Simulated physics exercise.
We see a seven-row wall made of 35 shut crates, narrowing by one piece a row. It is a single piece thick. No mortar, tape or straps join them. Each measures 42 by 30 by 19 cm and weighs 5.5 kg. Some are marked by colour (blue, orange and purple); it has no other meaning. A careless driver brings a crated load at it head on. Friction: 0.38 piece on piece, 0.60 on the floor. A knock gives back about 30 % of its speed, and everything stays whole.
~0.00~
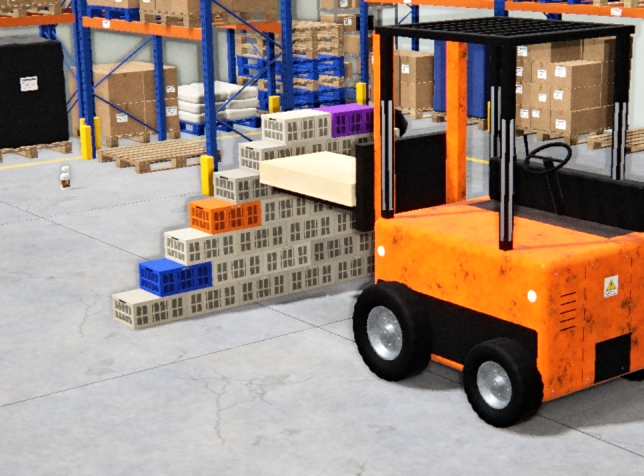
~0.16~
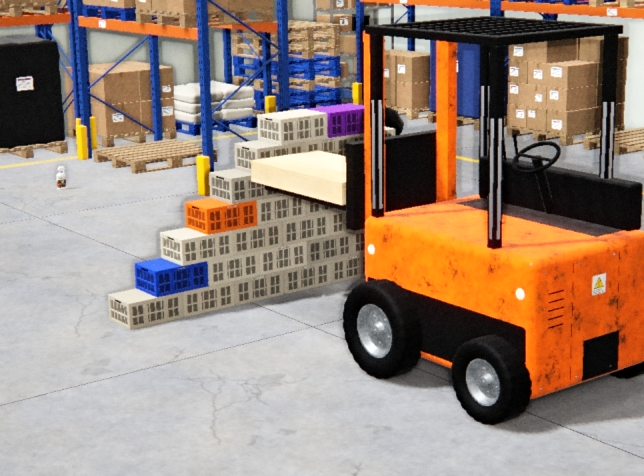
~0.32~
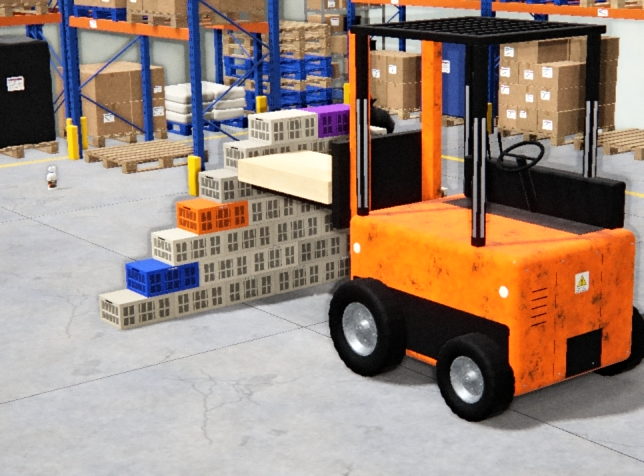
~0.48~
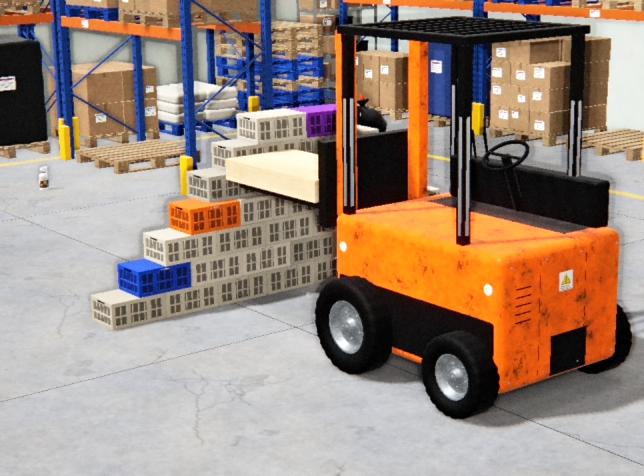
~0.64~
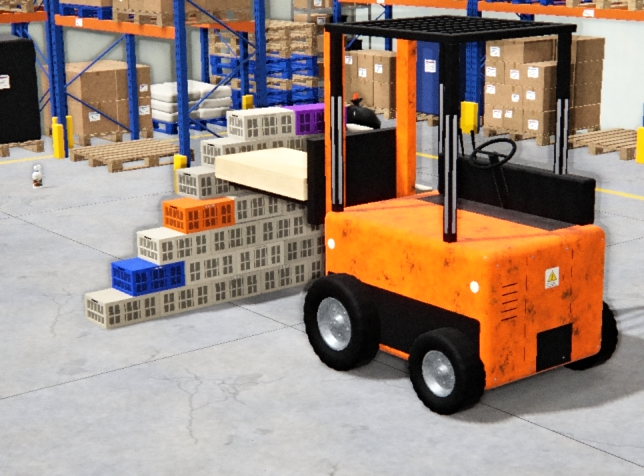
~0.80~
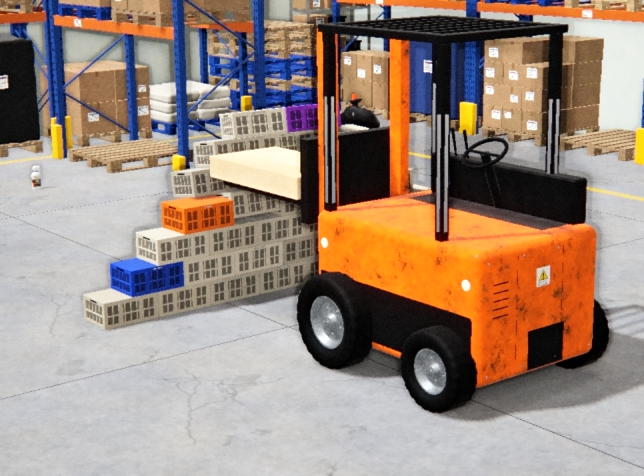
An orange forklift drives its pale load into a stepped crate wall, shifting some crates slightly.
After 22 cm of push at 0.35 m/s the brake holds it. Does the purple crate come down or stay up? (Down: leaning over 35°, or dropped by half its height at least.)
It falls.
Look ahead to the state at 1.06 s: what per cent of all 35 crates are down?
0 per cent by then.
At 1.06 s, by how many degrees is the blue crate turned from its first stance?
Roughly 0°.
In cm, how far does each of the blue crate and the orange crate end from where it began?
About: Blue 0, orange 0.
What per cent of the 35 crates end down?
Roughly 20 per cent of them.
After 1.06 s, none of the 35 crates down, 8 disturbed; purple crate 30° from how it stood.
After 1.30 s, 7 of the 35 crates down; purple crate 65° from how it stood, 27 cm lower.
After 1.62 s, 7 of the 35 crates down; purple crate on its side.
In the end (2.8 s), 7 of the 35 crates down; purple crate on its side; orange crate unmoved; blue crate unmoved. From the last view, middles, purple crate near (346, 233), orange crate near (198, 214).
